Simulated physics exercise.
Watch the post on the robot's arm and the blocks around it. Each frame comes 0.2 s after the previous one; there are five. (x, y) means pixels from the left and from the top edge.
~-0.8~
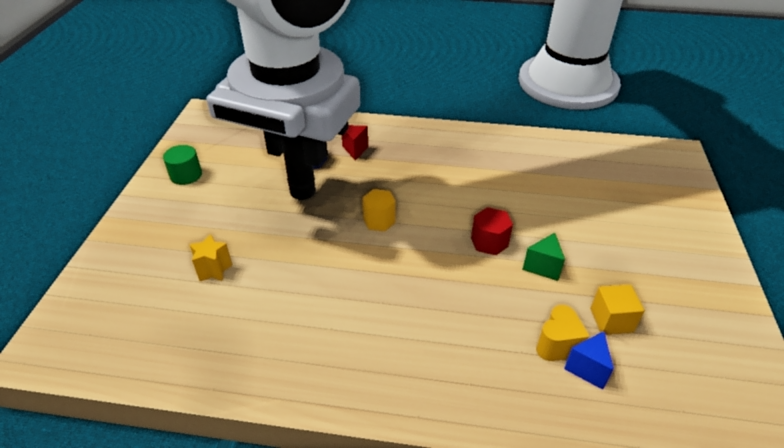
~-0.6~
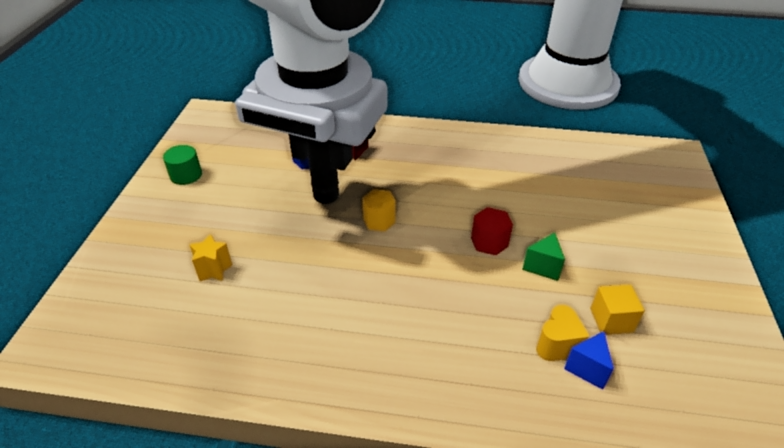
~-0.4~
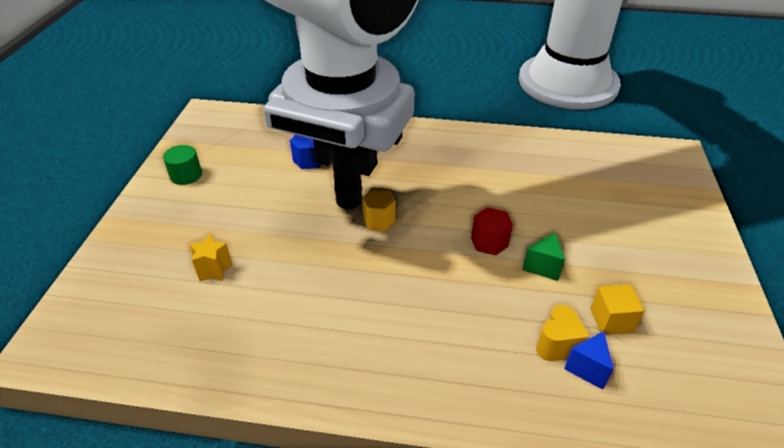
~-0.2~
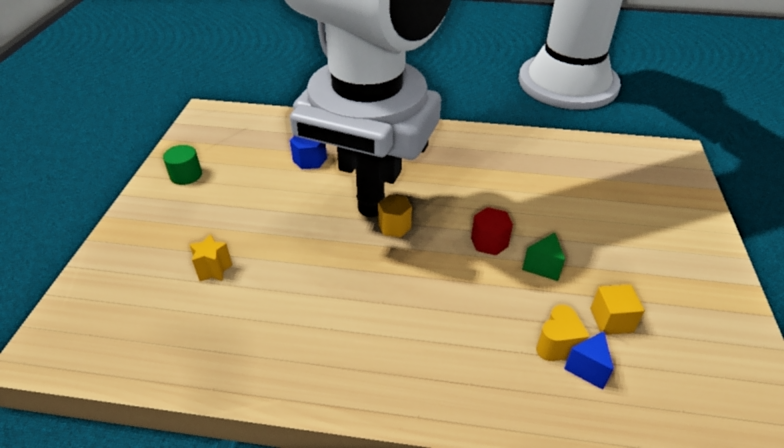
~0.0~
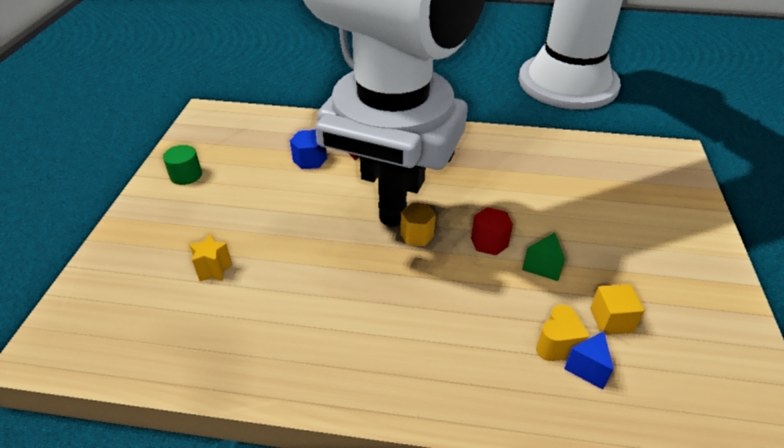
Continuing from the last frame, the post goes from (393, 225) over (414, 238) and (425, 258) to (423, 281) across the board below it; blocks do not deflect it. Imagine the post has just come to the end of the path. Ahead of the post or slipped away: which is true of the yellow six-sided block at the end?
The yellow six-sided block slips off.
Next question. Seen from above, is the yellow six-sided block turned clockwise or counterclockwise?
From overhead, the rotation is counterclockwise.
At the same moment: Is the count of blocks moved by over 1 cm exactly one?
Answer: Yes.
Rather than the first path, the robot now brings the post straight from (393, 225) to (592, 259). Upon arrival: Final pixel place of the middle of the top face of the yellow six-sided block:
My best guess is (475, 238).
On the path given first. Halfway along, post at (422, 242); yellow six-sided block at (454, 230), turned 40° anticlockwise.
At the end, post at (424, 274); yellow six-sided block at (457, 231), turned 50° anticlockwise; red six-sided block not moved.
